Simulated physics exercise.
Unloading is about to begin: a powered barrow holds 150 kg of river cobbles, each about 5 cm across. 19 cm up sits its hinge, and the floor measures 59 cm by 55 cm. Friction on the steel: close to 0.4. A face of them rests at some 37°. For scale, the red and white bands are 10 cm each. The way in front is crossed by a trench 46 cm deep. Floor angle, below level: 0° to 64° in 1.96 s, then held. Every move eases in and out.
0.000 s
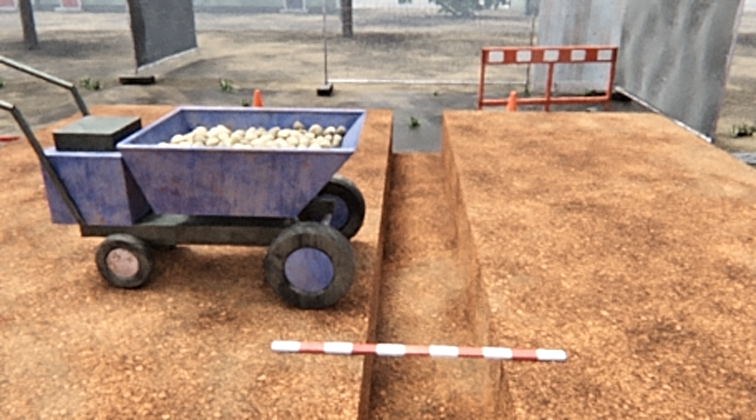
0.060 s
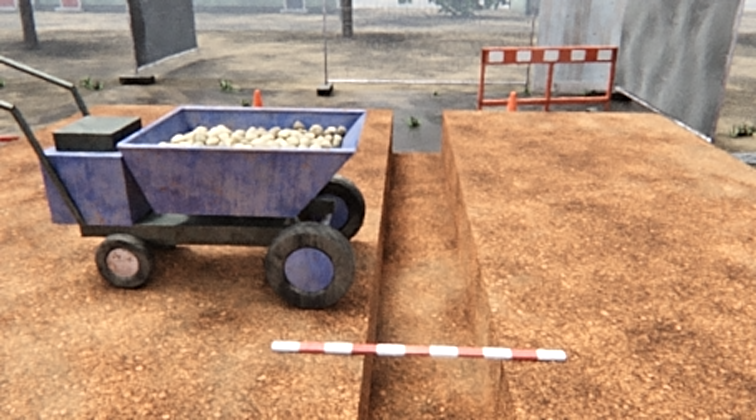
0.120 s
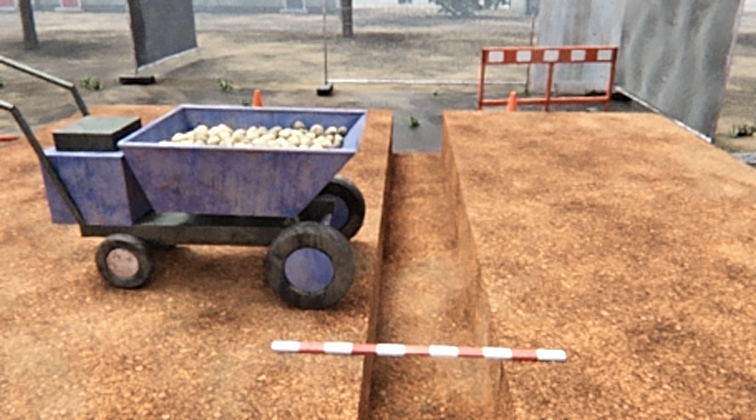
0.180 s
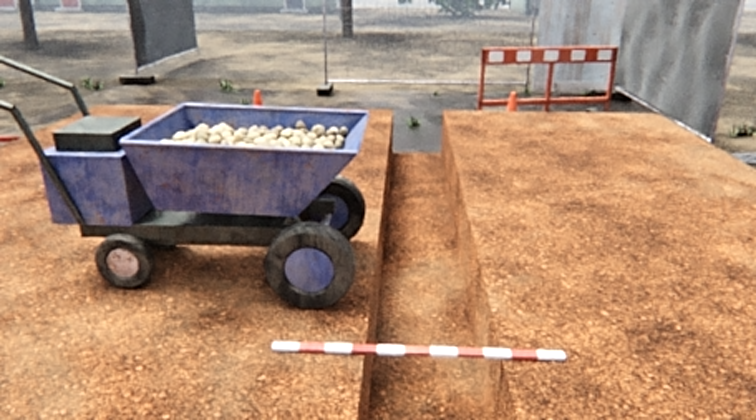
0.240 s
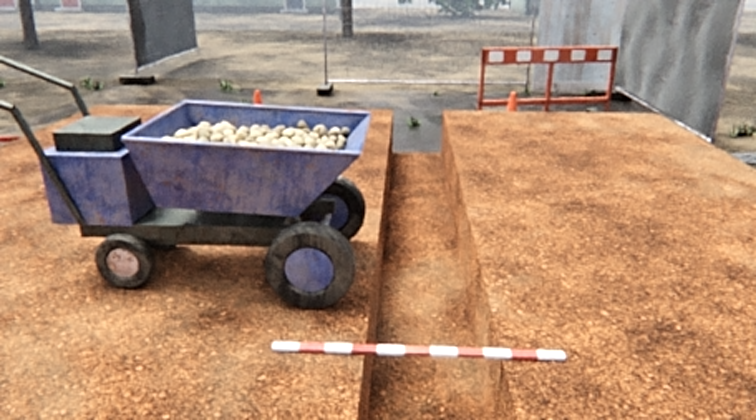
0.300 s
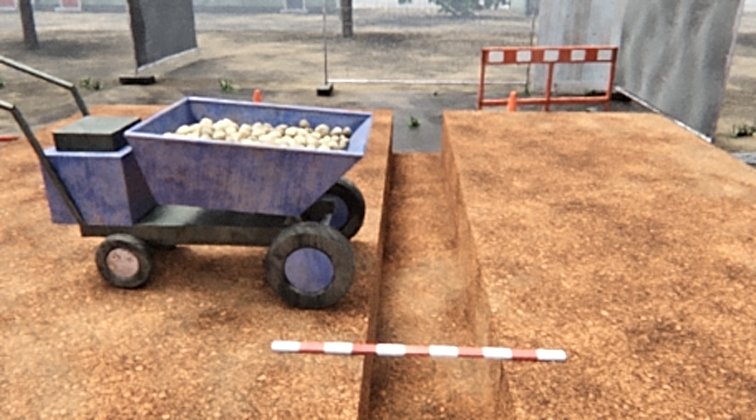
The clip shows a blue wheeled barrow loaded with pale rounded stones standing left of a trench in orange-brown ground, beside a red and white striped rod; its tray tilts very slightly toward the right while the wheels stay still.
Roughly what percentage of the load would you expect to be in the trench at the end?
I'd expect around 76 per cent.
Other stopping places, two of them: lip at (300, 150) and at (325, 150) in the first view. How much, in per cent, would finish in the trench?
Roughly 100 in a hundred, then 95 in a hundred.
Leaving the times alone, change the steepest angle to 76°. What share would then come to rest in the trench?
Share in trench: Approx. 75%.
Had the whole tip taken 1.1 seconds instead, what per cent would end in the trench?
It would be near 65 percent.
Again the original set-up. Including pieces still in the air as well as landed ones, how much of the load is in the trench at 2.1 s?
Around 25 per cent of it.
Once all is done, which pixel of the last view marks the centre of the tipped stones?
Roughly (459, 341), I'd say.
After 1.5 s the floor is at 54°; 100 % in the tray; the foremost stones are at (438, 214).
After 2.1 s the floor is at 64°; 65 % in the tray, 24 % in the trench, 11 % past the trench; the foremost stones are at (539, 280).
After 2.4 s the floor is at 64°; 38 % in the tray, 40 % in the trench, 23 % past the trench; the foremost stones are at (606, 275).
After 4.4 s the floor is at 64°; 0 % in the tray, 76 % in the trench, 24 % past the trench; the foremost stones are at (638, 274).
